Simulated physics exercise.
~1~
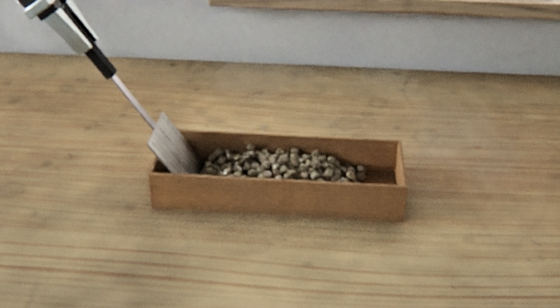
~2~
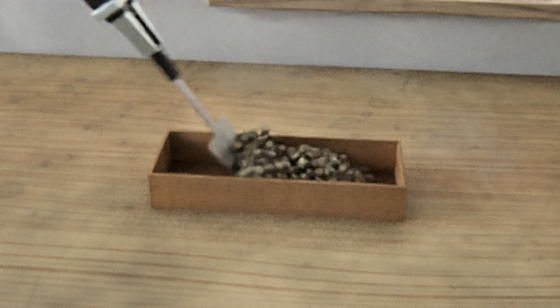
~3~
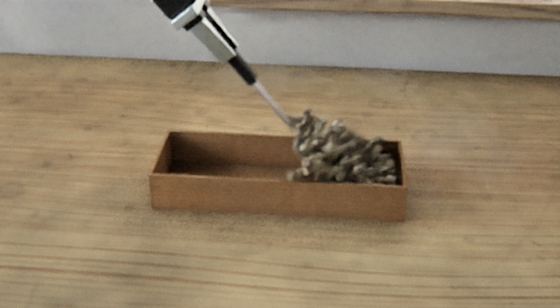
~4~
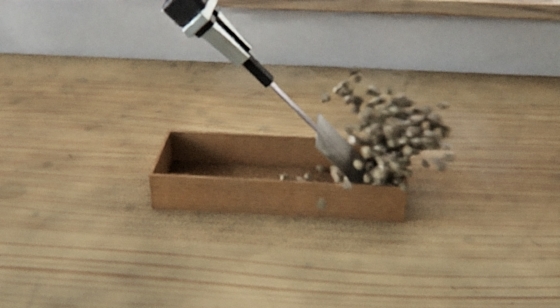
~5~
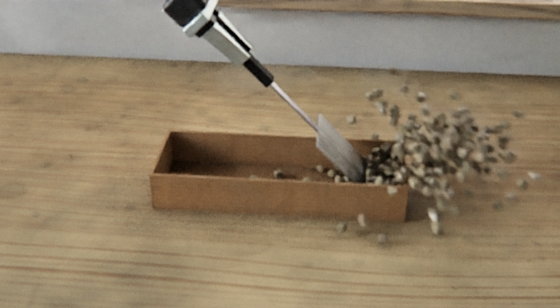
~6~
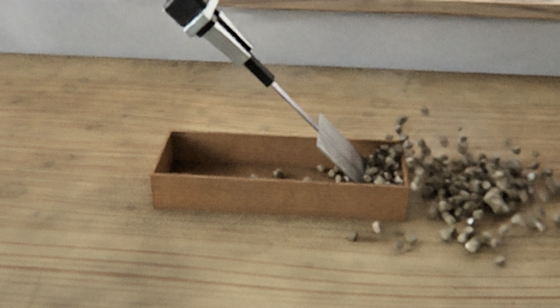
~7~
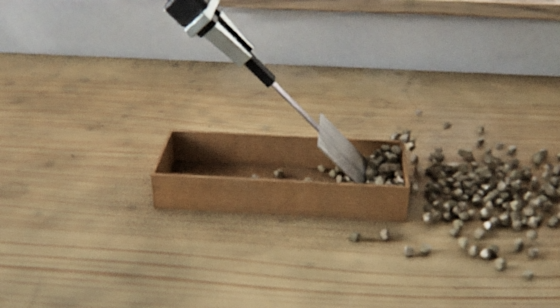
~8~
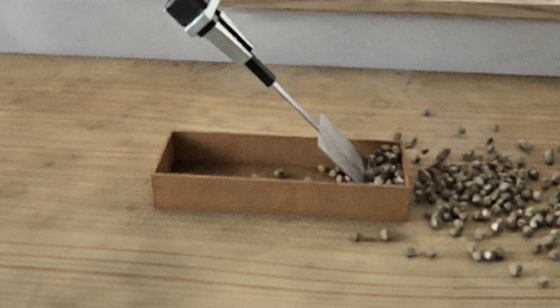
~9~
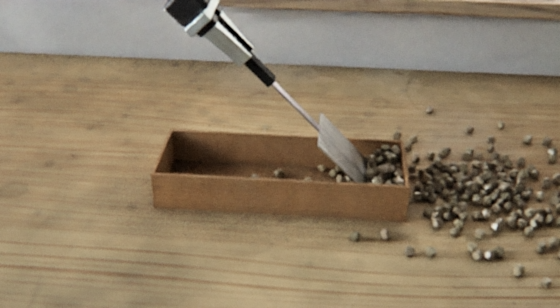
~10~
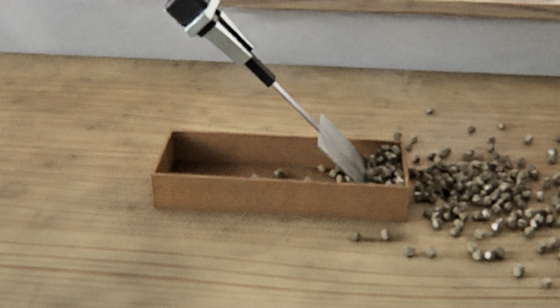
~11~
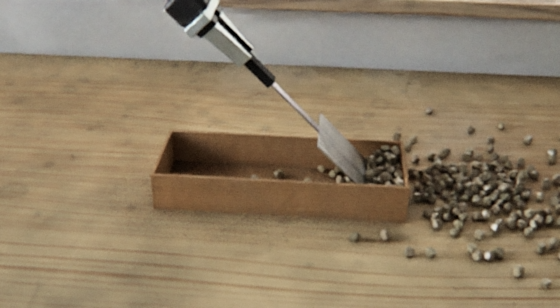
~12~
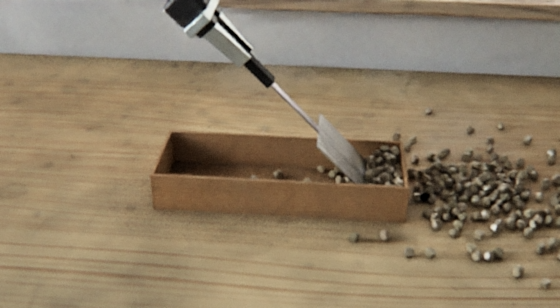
Robotic arm with a flat metal turner sweeping small pebbles rightward along a brown tray, flinging many onto the wooden table beyond.
